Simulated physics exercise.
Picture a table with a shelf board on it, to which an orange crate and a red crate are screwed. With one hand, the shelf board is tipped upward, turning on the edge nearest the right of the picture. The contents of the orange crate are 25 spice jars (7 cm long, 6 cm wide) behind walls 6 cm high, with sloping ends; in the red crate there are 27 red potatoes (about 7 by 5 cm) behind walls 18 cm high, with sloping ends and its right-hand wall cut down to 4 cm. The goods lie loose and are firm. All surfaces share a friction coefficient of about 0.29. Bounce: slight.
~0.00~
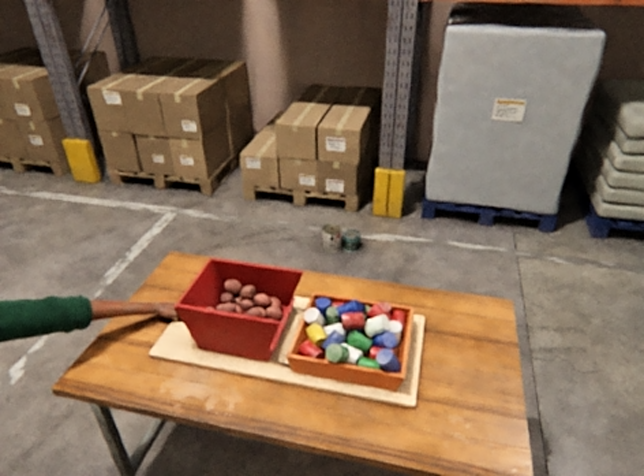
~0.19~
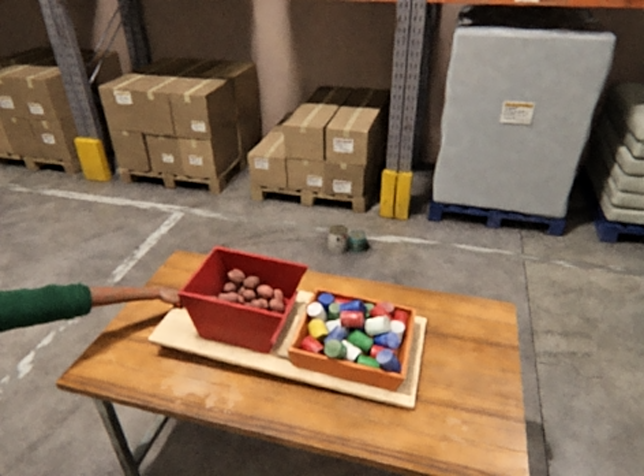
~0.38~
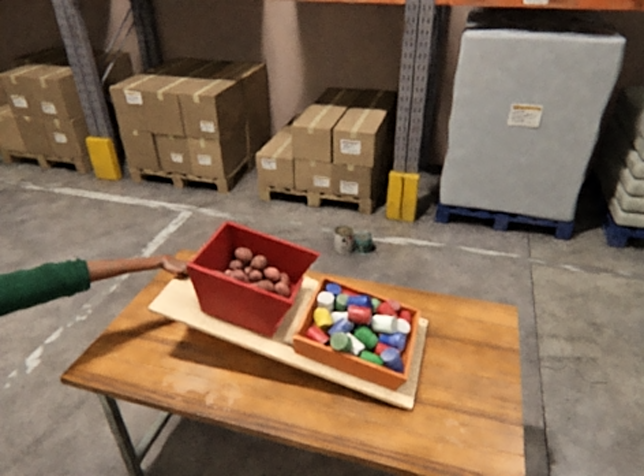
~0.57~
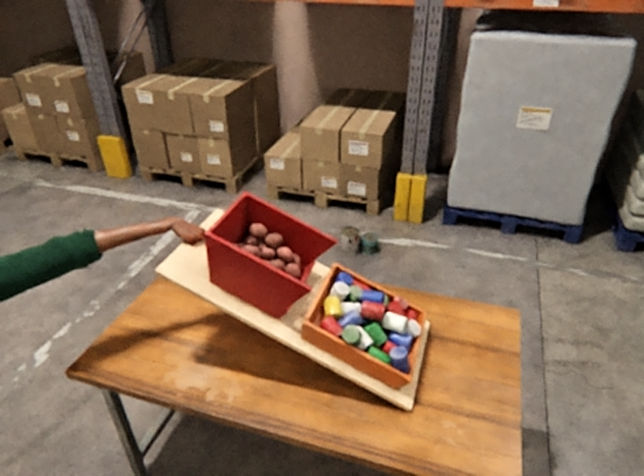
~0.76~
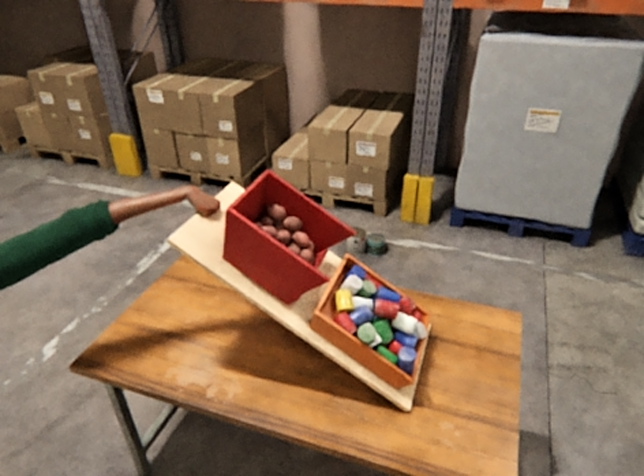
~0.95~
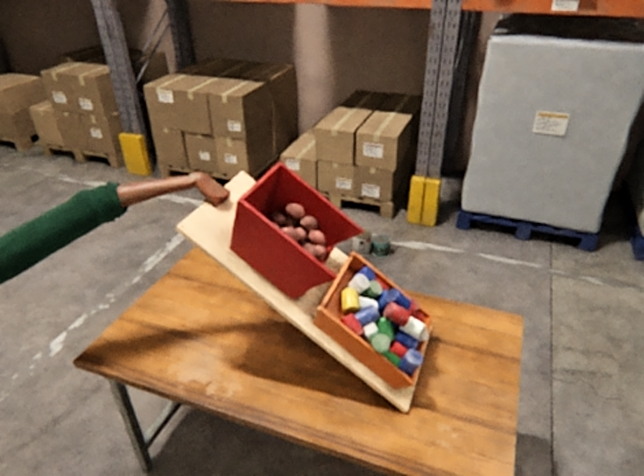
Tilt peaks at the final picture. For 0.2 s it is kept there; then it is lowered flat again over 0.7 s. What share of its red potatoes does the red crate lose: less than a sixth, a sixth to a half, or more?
I'd say it will hang on to over five sixths of them.
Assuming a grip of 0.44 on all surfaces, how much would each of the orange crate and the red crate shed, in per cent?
Then the orange crate sheds 10 per cent, while the red crate sheds 10 per cent.
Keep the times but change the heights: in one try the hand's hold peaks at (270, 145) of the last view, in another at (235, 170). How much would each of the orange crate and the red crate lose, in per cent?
The orange crate would lose 50 per cent in the first try and 20 per cent in the second, the red crate 40 and then 30 per cent.
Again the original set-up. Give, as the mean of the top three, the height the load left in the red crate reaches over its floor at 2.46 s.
10 centimetres high, more or less.
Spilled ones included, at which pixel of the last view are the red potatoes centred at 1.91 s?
Pixel (278, 319), give or take.
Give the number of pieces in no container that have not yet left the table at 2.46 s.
About 4.
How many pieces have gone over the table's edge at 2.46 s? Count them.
Piece count: Some 1.
After 1.19 s, tilt 35°; orange crate 24 in, 1 out and red crate 27 in, 0 out.
After 1.49 s, tilt 18°; orange crate 20 in, 5 out and red crate 25 in, 2 out.
After 1.91 s, tilt 0°; orange crate 20 in, 5 out and red crate 25 in, 2 out.
Final count (at 2.46 s), orange crate 20 in, 5 out and red crate 25 in, 2 out. Asked share, 2 of 27, 7 per cent.
